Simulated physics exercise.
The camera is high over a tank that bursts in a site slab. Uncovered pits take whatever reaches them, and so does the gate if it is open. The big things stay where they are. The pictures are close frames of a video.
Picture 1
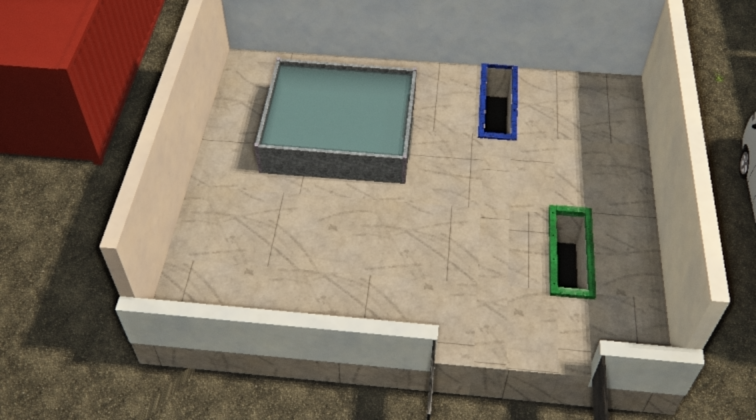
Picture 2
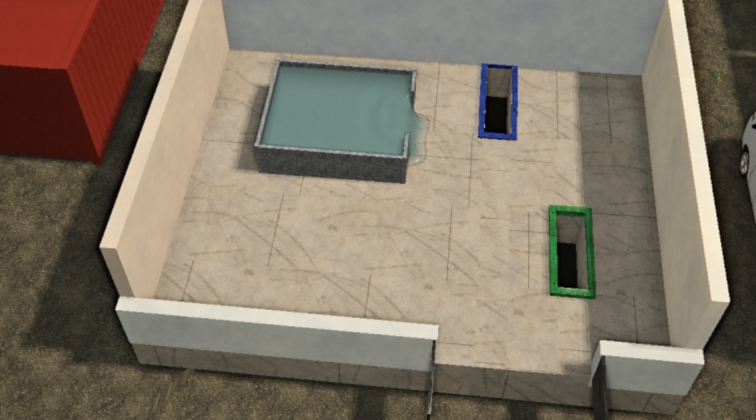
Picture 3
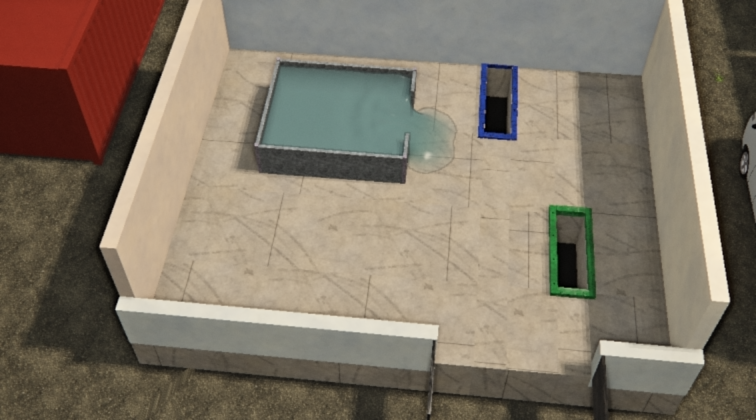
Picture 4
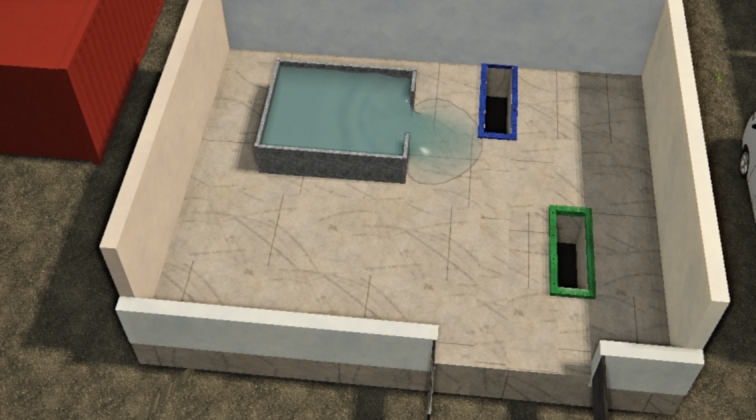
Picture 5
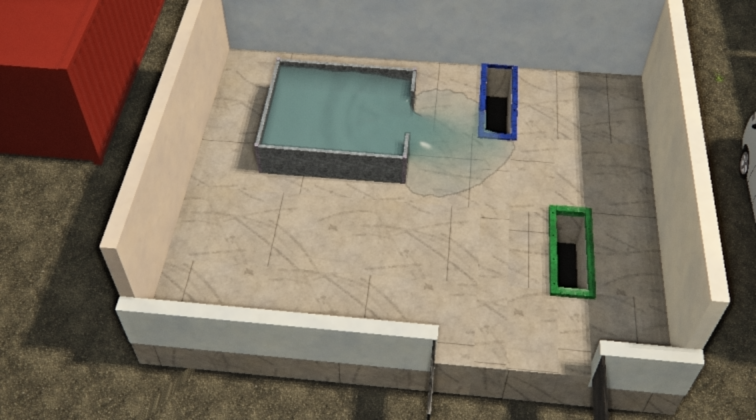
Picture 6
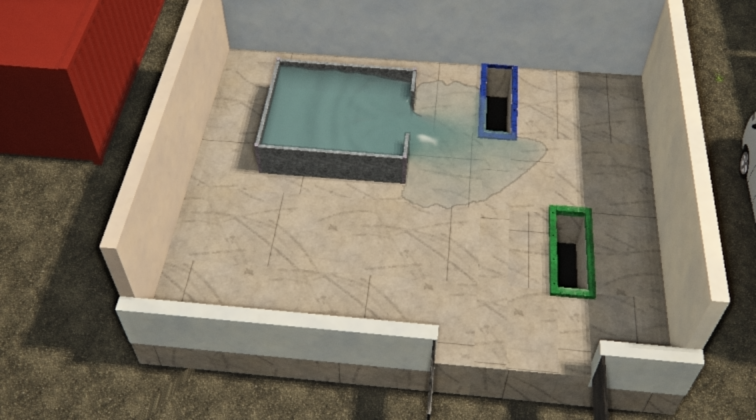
Water burst through the right side of a raised tank on a walled slab and spread outward across the pale floor, passing around the blue-edged opening while the green-edged one stayed dry.
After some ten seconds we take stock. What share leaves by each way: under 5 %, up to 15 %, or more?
In the end: The gate takes from 5 to 15 %; the blue pit takes above 15 %; the green pit takes not even 5 %.
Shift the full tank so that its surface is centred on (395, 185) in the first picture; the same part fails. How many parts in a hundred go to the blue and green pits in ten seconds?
Roughly, in per cent: Blue 10, green 25.
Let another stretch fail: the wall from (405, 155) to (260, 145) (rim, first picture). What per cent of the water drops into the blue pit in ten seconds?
Per cent: Blue 2.
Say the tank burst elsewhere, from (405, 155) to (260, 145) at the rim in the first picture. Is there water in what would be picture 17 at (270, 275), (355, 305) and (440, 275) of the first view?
In turn: Flooded, covered, covered.
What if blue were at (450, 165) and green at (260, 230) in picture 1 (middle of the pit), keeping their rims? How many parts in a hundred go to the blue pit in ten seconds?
In per cent: Blue 50.
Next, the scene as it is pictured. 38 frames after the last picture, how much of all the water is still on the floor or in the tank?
I make it 74 per cent.
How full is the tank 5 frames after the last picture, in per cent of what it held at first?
Roughly 78 per cent.
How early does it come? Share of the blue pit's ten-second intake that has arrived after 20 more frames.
About 50 per cent.
A moment on, water covers 20 % of the floor; the gate 0 %, the blue pit 4 %, the green pit 0 %.
Next, water covers 25 % of the floor; the gate 0 %, the blue pit 9 %, the green pit 0 %.
Then, water covers 40 % of the floor; the gate 0 %, the blue pit 14 %, the green pit 1 %.
Later, water covers 55 % of the floor; the gate 4 %, the blue pit 21 %, the green pit 1 %.
In the end, water covers 70 % of the floor; the gate 9 %, the blue pit 28 %, the green pit 1 %.
